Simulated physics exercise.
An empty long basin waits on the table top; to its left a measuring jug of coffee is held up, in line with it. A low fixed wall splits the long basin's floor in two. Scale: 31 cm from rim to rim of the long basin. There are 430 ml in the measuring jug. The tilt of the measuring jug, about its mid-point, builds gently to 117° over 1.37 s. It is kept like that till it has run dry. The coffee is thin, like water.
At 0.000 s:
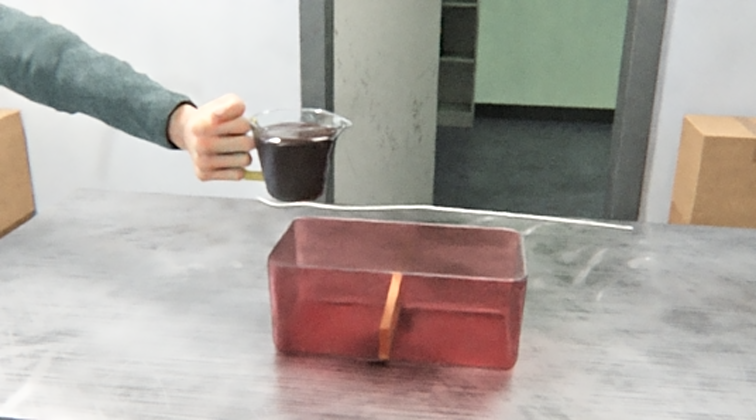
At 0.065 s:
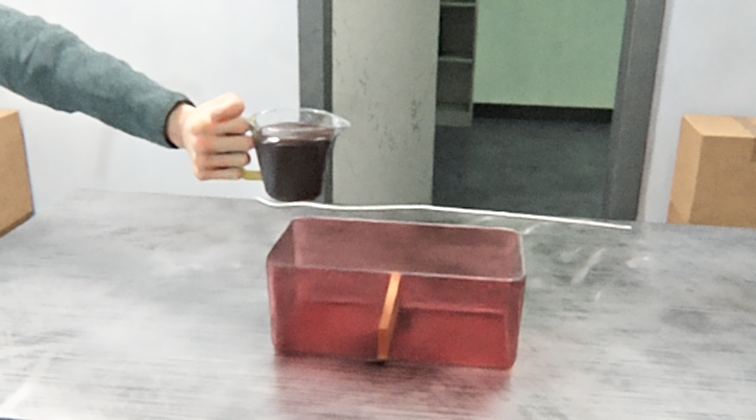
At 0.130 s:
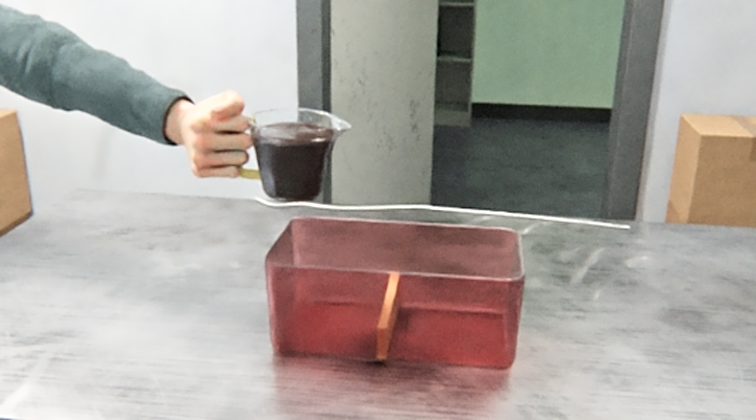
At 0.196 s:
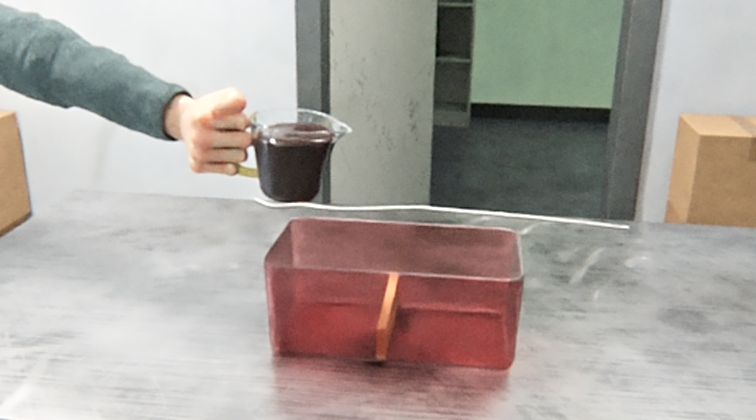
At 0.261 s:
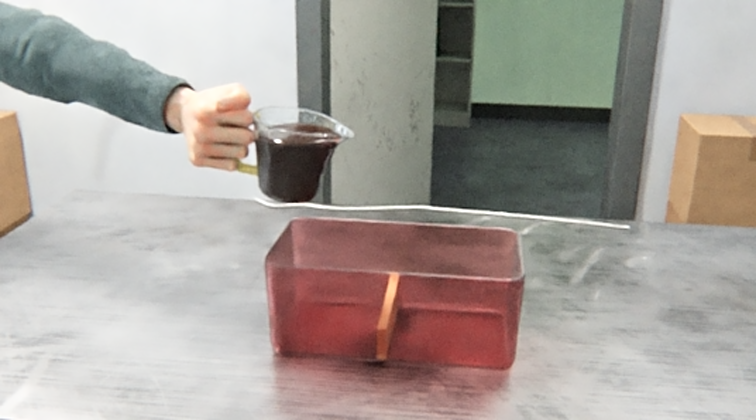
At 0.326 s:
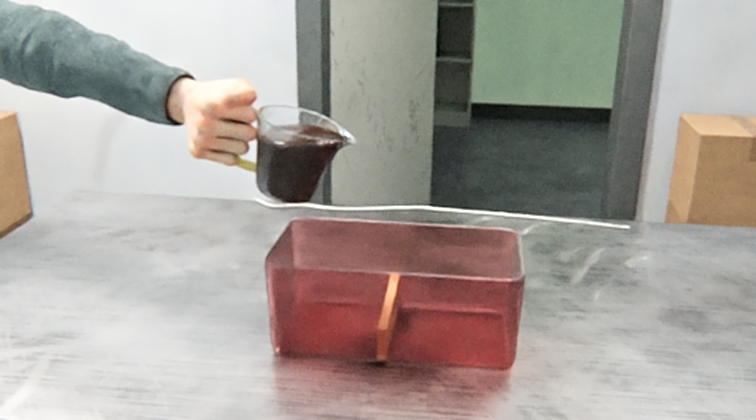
A hand-held measuring jug of dark coffee gradually tilts rightward above a red basin.
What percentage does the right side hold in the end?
The far part has some 50 per cent.
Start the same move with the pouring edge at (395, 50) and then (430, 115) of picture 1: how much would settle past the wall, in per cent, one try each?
In turn about 90 and 95 per cent.
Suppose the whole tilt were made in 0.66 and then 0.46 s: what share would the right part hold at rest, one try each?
In turn about 30 and 25 per cent.
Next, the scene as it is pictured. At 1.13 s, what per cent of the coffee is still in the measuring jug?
Near 4 in a hundred.
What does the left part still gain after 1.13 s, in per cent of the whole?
Near 6 in a hundred.
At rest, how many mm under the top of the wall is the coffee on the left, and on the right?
Some 32 mm on the left and 34 mm on the right.
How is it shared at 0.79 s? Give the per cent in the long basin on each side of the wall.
Some 3 per cent left and 22 right.
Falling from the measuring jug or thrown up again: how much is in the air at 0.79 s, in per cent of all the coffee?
About 20 per cent.
By 0.79 s the tilt is 72° and 55 per cent is still to pour, 3 is left of the wall and 22 right of it.
By 1.13 s the tilt is 108° and 4 per cent is still to pour, 44 is left of the wall and 49 right of it.
By 1.48 s the tilt is 117° and 0 per cent is still to pour, 50 is left of the wall and 49 right of it.
By 1.87 s the tilt is 117° and 0 per cent is still to pour, 50 is left of the wall and 49 right of it.
At rest 50 per cent lies left of the wall, 50 right of it and 0 outside.
